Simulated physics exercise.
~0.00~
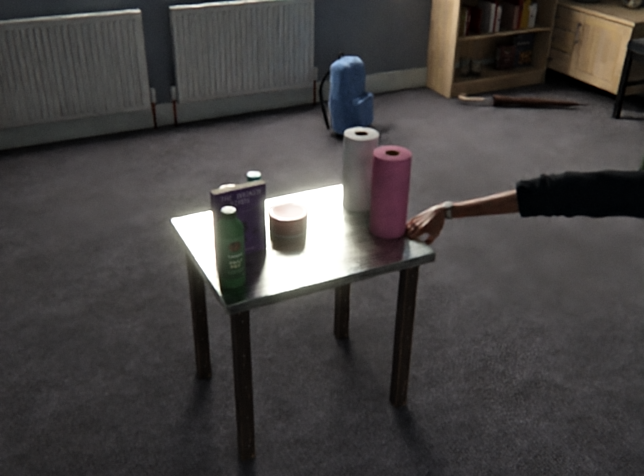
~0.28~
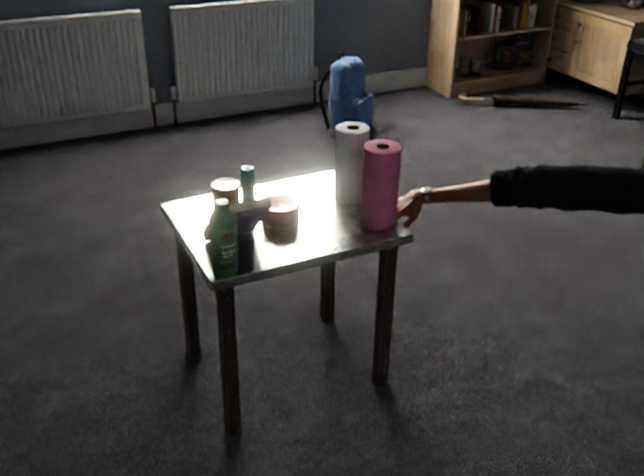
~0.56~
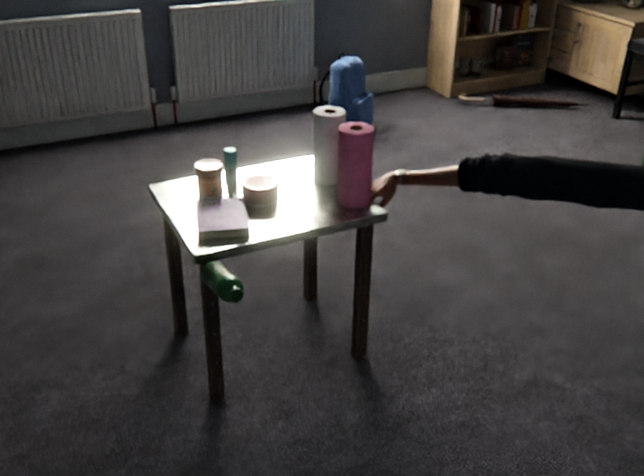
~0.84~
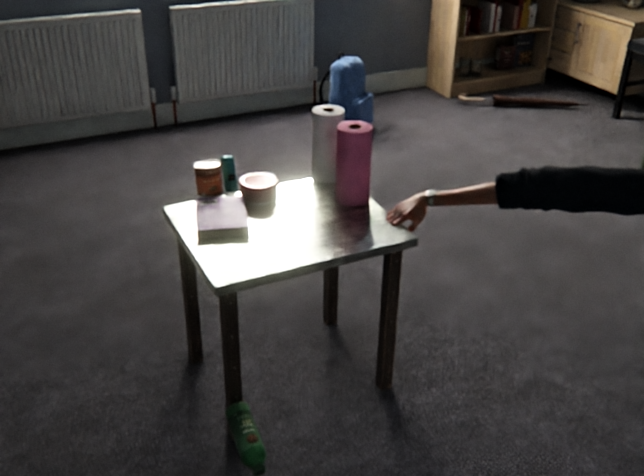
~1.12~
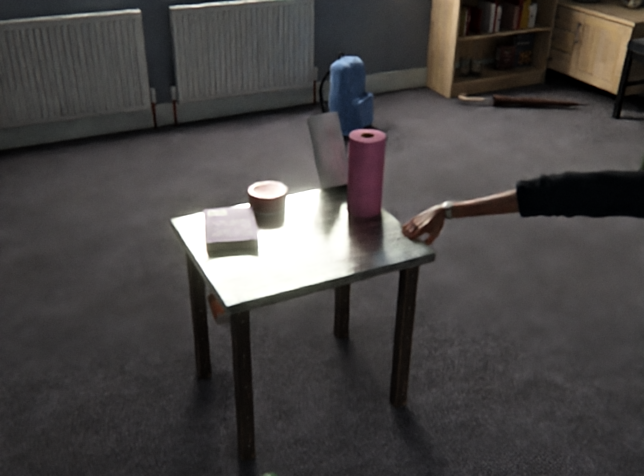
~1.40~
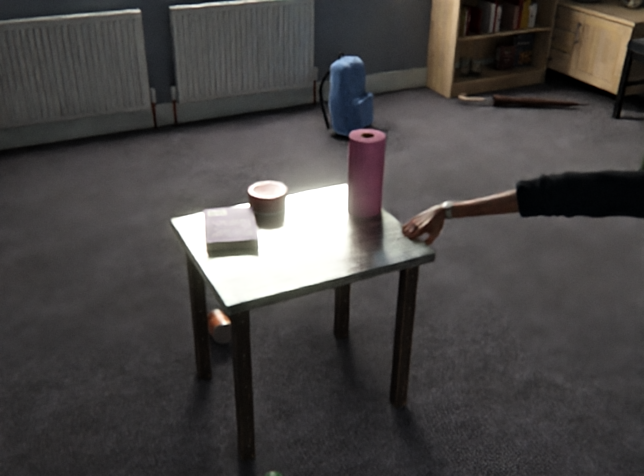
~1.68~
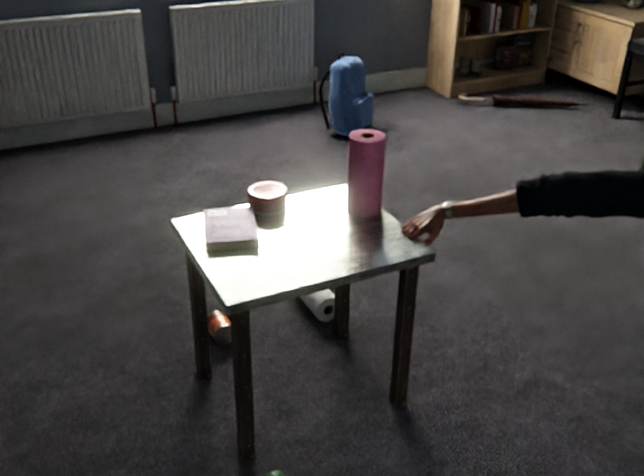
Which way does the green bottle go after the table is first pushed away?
It moves down, tipping off the near edge of the table and dropping towards the carpet.
Hand shoving a small table away and jerking it back, toppling bottles and a white roll off, leaving a pink roll standing.
